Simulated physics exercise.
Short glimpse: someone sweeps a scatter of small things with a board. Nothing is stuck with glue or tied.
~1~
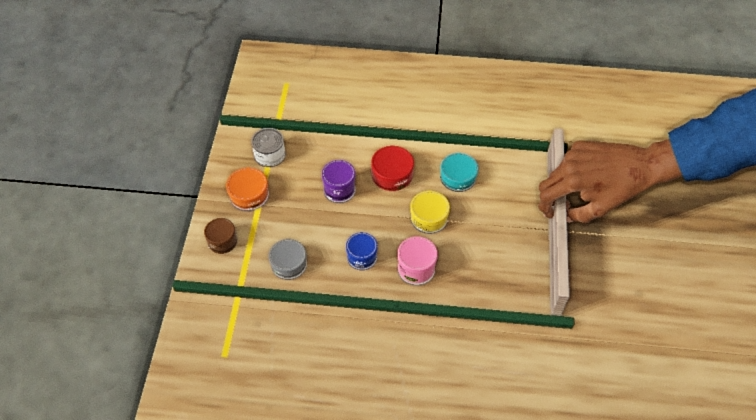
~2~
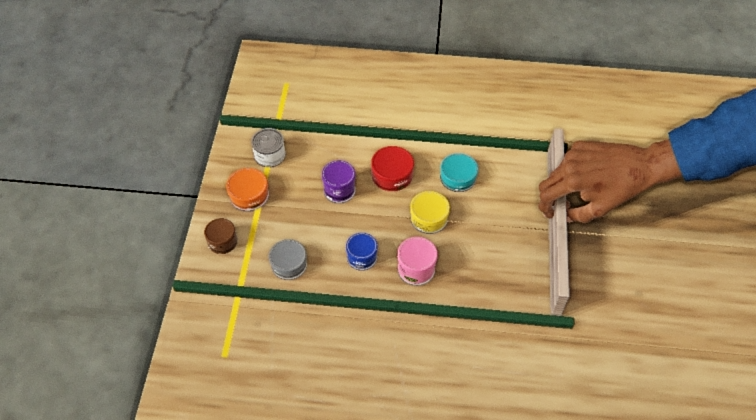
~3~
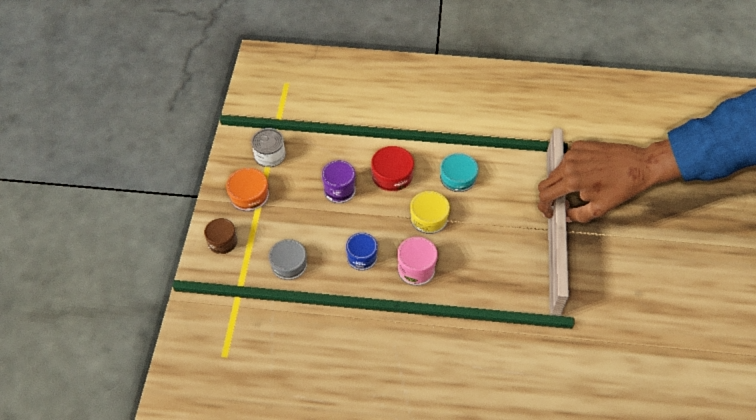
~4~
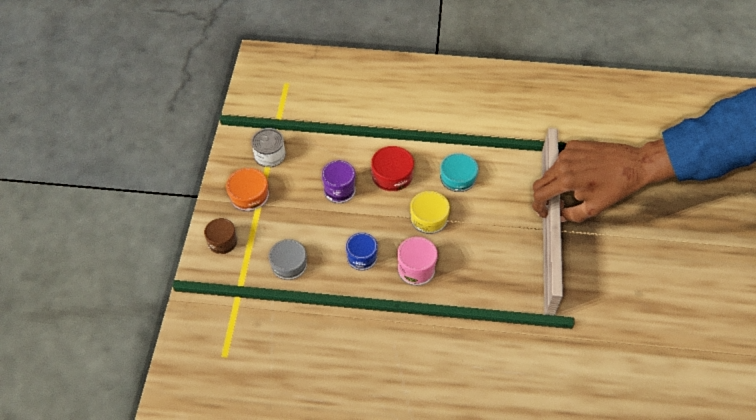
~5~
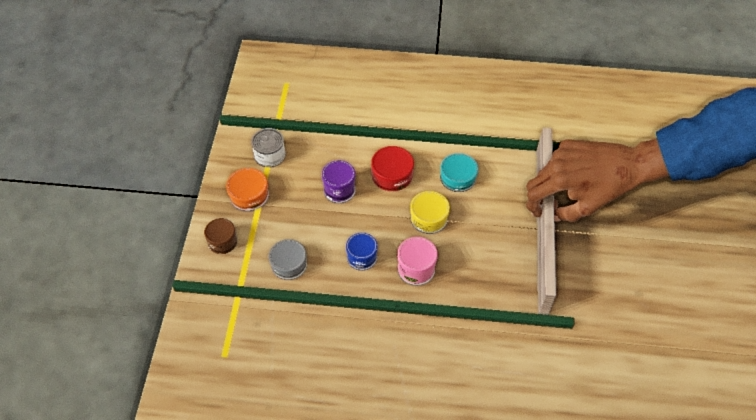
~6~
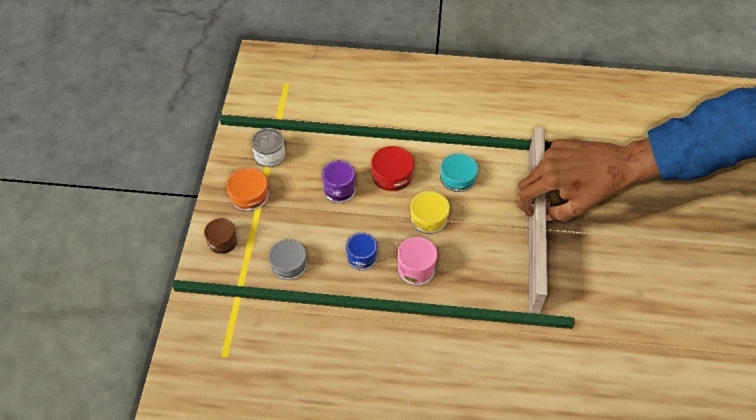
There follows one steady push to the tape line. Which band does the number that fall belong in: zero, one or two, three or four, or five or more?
Pretty sure the pieces that leave the surface number one or two this time.
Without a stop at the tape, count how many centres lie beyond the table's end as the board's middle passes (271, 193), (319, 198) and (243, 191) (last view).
First 1, next 0, last 5.
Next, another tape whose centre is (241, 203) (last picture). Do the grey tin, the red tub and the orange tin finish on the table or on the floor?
The grey tin is no longer there; as for the red tub, it is no longer there; and the orange tin is no longer there.
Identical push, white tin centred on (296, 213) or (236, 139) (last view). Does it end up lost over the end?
One after the other: It keeps its spot; it ends up falling.
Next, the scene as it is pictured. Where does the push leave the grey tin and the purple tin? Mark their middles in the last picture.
The grey tin stops around (192, 265); the purple tin around (248, 169).
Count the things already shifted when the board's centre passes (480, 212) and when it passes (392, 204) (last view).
One spot: 0. Other spot: 6.
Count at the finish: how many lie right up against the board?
It's touching 4 at the end.
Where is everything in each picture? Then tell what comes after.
The first frame shows brown tub (221, 236); orange tin (248, 190); white tin (269, 148); board (557, 218); tape (259, 204).
The second frame shows orange tin (248, 190); turquoise tin (459, 173).
The third frame shows white tin (269, 148); pink pot (417, 261).
The fourth frame shows brown tub (221, 236); grey tin (288, 260).
The fifth frame shows orange tin (248, 190); yellow tin (430, 213).
The sixth frame shows brown tub (221, 236); orange tin (248, 190); white tin (269, 148); board (537, 217); tape (259, 204).
Soon after, none off yet; brown tub at rest near (221, 236); orange tin at rest near (248, 190); white tin at rest near (269, 148).
At rest, the number that fall off is one or two; fallen, white tin.
